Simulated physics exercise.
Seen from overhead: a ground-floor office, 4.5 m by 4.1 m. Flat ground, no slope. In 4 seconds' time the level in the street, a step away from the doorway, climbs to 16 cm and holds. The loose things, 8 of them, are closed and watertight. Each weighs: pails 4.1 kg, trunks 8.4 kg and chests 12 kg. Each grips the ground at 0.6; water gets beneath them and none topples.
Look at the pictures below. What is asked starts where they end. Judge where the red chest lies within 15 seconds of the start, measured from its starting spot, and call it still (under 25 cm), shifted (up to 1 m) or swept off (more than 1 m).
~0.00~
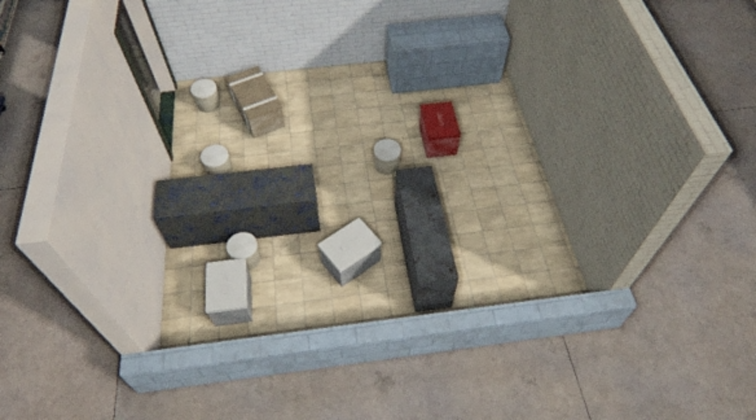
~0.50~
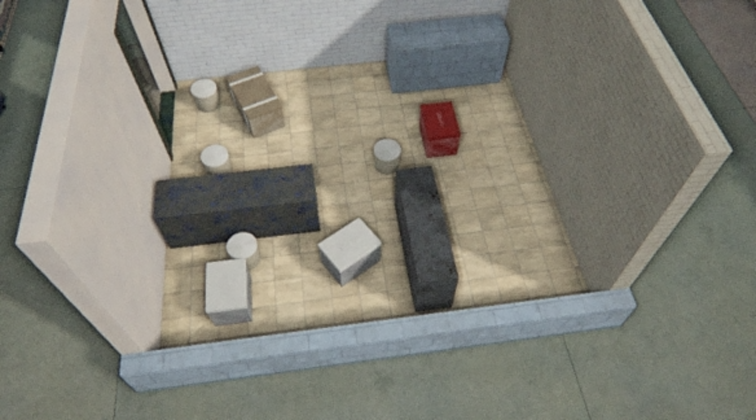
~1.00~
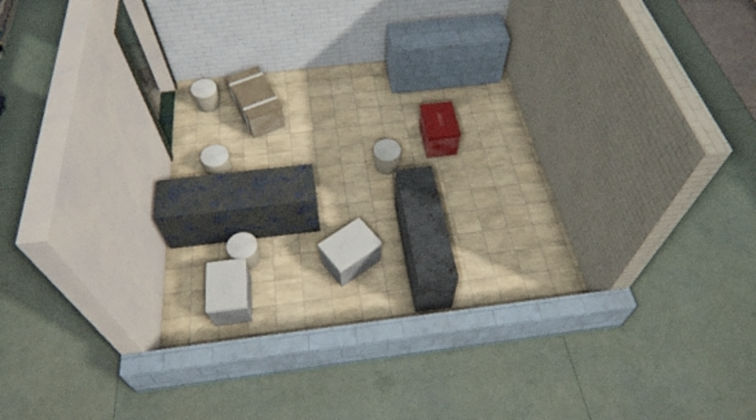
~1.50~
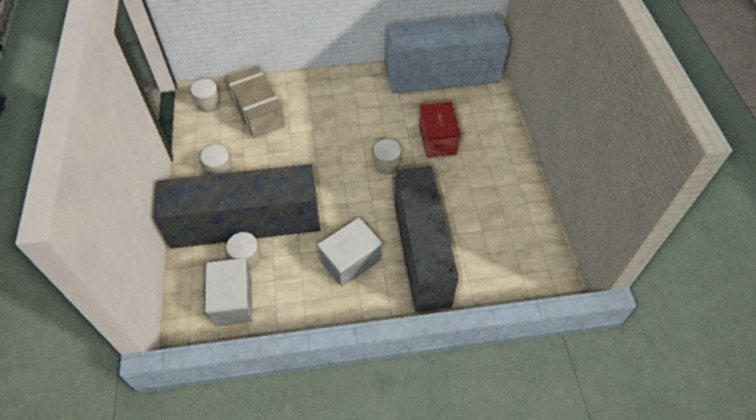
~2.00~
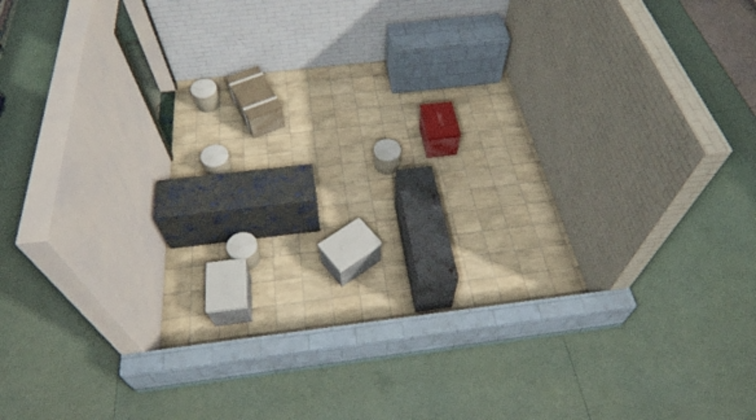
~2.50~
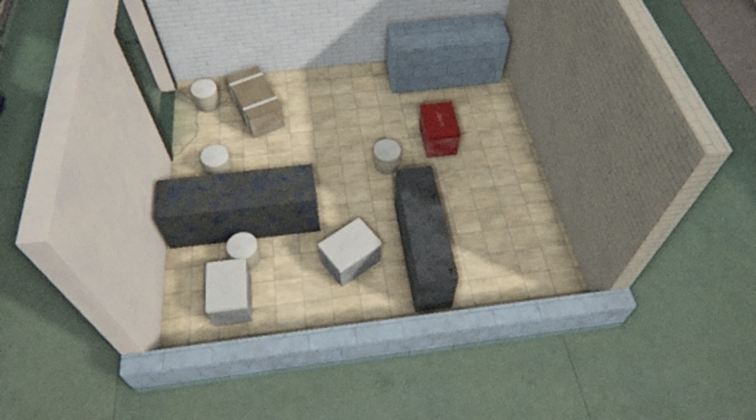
It is swept off.
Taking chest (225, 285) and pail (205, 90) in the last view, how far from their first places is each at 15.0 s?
Respectively 5 and 200 centimetres.
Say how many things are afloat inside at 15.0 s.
Answer: 6.
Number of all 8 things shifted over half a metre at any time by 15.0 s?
Tally: 4.
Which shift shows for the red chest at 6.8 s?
10 cm, give or take.
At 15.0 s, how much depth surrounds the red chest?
About 12 cm.
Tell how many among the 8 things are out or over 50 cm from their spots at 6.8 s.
That would be 2.
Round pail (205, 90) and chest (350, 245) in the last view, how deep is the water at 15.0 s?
Depth approx. 9 cm / 5 cm.
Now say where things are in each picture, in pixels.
In the first picture, the red chest at (440, 119), on the bottom; water covers 0.0 m2; 0 of 8 have shifted.
In the second picture, the red chest at (440, 119), on the bottom; water covers 0.0 m2; 0 of 8 have shifted.
In the third picture, the red chest at (440, 119), on the bottom; water covers 0.0 m2; 0 of 8 have shifted.
In the fourth picture, the red chest at (440, 119), on the bottom; water covers 0.0 m2; 0 of 8 have shifted.
In the fifth picture, the red chest at (440, 119), on the bottom; 0.0 m2 under water; 0 of 8 have shifted.
In the sixth picture, the red chest at (440, 119), on the bottom; 0.2 m2 under water; 0 of 8 have shifted.
After 3.5 s the red chest is near (440, 119), 0.0 m from its start, aground; 0 afloat.
After 6.8 s the red chest is near (452, 120), 0.1 m from its start, aground; 2 afloat.
After 11.0 s the red chest is near (522, 139), 1.0 m from its start, afloat; 2 afloat.
After 15.0 s the red chest is near (523, 265), 2.2 m from its start, afloat; 6 afloat.
